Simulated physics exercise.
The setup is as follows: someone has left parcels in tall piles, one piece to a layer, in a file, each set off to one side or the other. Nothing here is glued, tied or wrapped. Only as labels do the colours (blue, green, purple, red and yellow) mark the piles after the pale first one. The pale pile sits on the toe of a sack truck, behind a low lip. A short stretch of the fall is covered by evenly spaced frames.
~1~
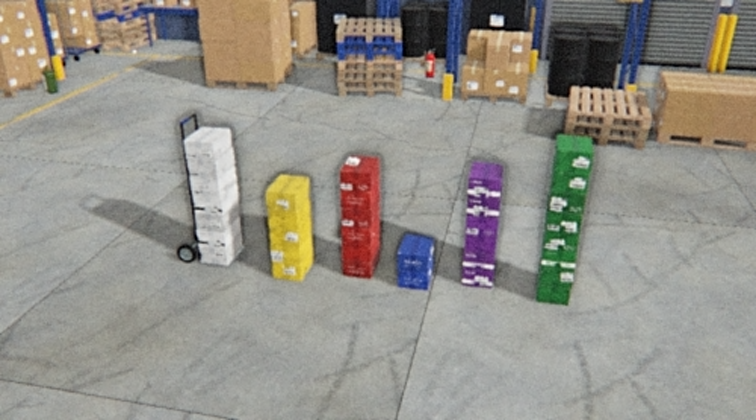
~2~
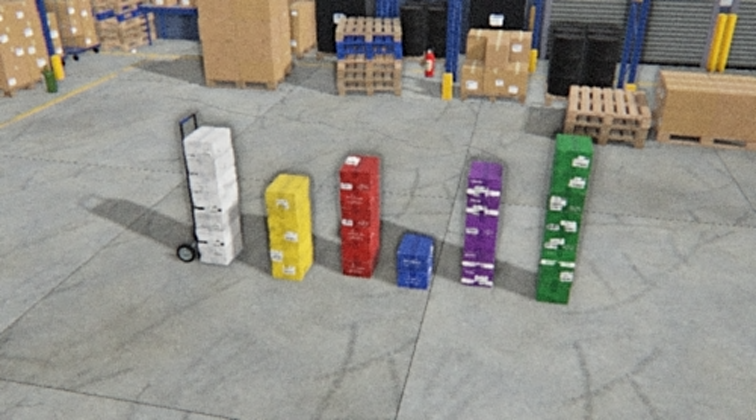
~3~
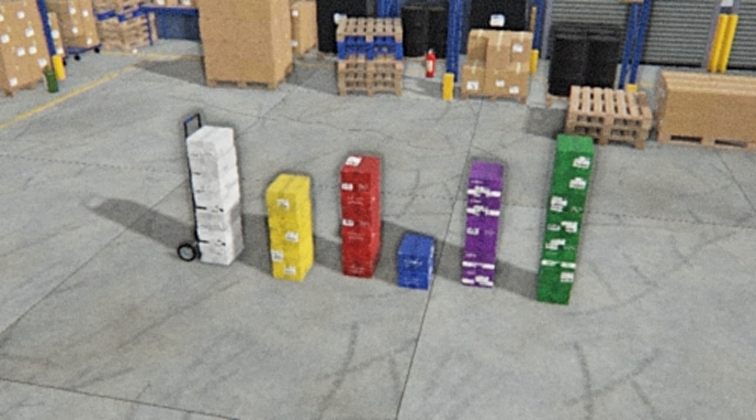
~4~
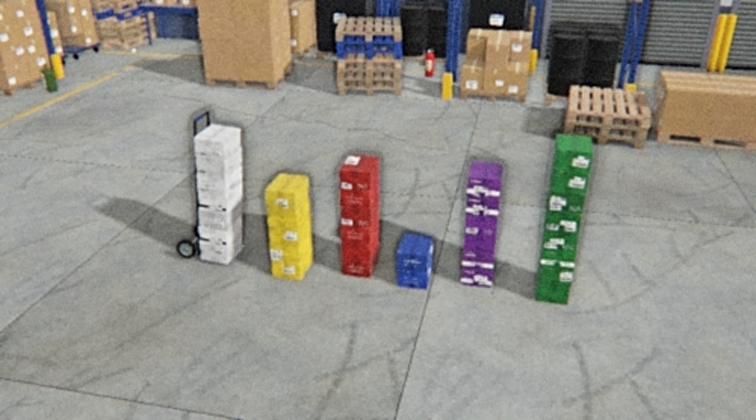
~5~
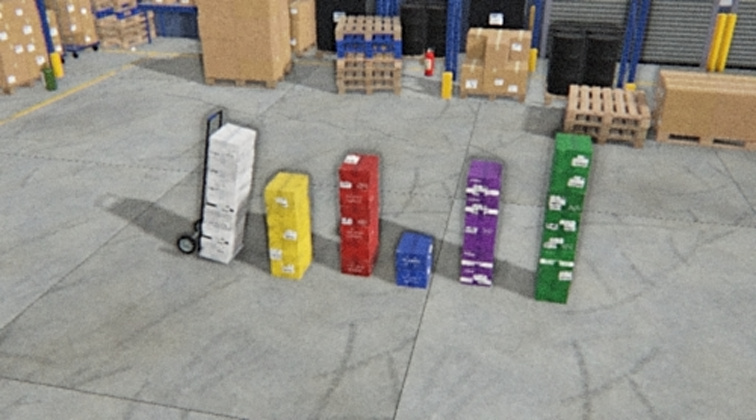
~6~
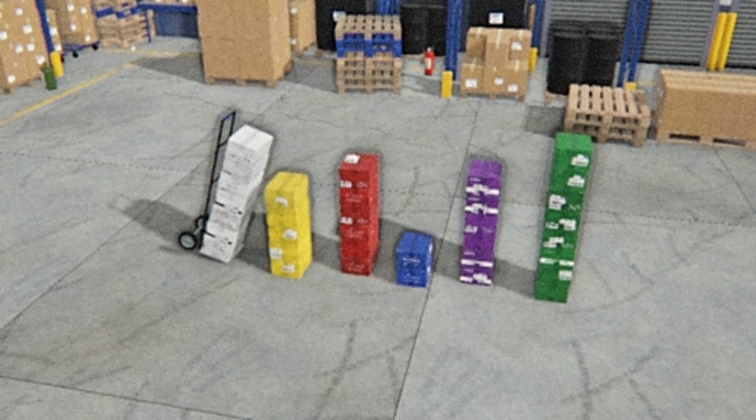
In a warehouse with a grey concrete floor, seen from a raised, fixed viewpoint, cartons, pallets and dark drums stand along the back. Six stacks of boxes cross the floor from left to right: white on a hand truck, yellow, red, a short blue one, purple and tall green. The hand truck and white stack slowly lean right, toward the yellow stack, while the others stay still.
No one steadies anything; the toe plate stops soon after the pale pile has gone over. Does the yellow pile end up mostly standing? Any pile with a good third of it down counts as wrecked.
No, it goes down.
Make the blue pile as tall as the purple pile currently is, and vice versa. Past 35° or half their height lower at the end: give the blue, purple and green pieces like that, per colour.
Colour by colour: Blue 5; purple 0; green 0.
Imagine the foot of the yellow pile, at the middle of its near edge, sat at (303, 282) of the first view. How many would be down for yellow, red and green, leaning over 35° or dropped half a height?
Yellow: 0; red: 0; green: 0.
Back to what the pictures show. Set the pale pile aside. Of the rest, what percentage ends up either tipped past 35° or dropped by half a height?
Close to 25 %.
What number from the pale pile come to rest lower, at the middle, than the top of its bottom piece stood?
Tally at the end: 4.
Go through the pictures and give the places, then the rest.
In the first picture (we follow the side turned to the camera), truck frame (185, 153) level; top yellow parcel (288, 184); top green parcel (574, 162); no other piece has moved.
The second picture shows truck frame (185, 152) level; top yellow parcel (287, 184).
The third picture shows truck frame rocked barely; top yellow parcel (288, 184).
The fourth picture shows truck frame rocked a little, top of the pale pile leaning barely; top yellow parcel (287, 183); no other piece has moved.
The fifth picture shows truck frame (207, 148) rocked a little, top of the pale pile leaning a little; top yellow parcel (286, 182); no other piece has moved.
The sixth picture shows truck frame (218, 148) rocked clearly, top of the pale pile leaning clearly; top yellow parcel (286, 181); top green parcel (573, 160); no other piece has moved.
Soon, 5 of the pale pile down; none of the 5 yellow parcels down (0 of 27 in all colours); top yellow parcel displaced half its height.
A while on, 7 of the pale pile down; none of the 5 yellow parcels down (0 of 27 in all colours); top yellow parcel tipped clearly; top red parcel displaced half its height.
Towards the end, 6 of the pale pile down; 4 of the 5 yellow parcels down (6 of 27 in all colours); top yellow parcel tipped well over, about its own height lower; top red parcel tipped well over, half its height lower.
Then, 6 of the pale pile down; 4 of the 5 yellow parcels down (7 of 27 in all colours); top yellow parcel on its side; top red parcel tipped well over, some two heights lower.
Finally, 6 of the pale pile down; 4 of the 5 yellow parcels down (7 of 27 in all colours); top yellow parcel upside down; top red parcel tipped well over, some three heights lower. Seen by the last camera, middles, top yellow parcel near (406, 283), top red parcel near (469, 230).
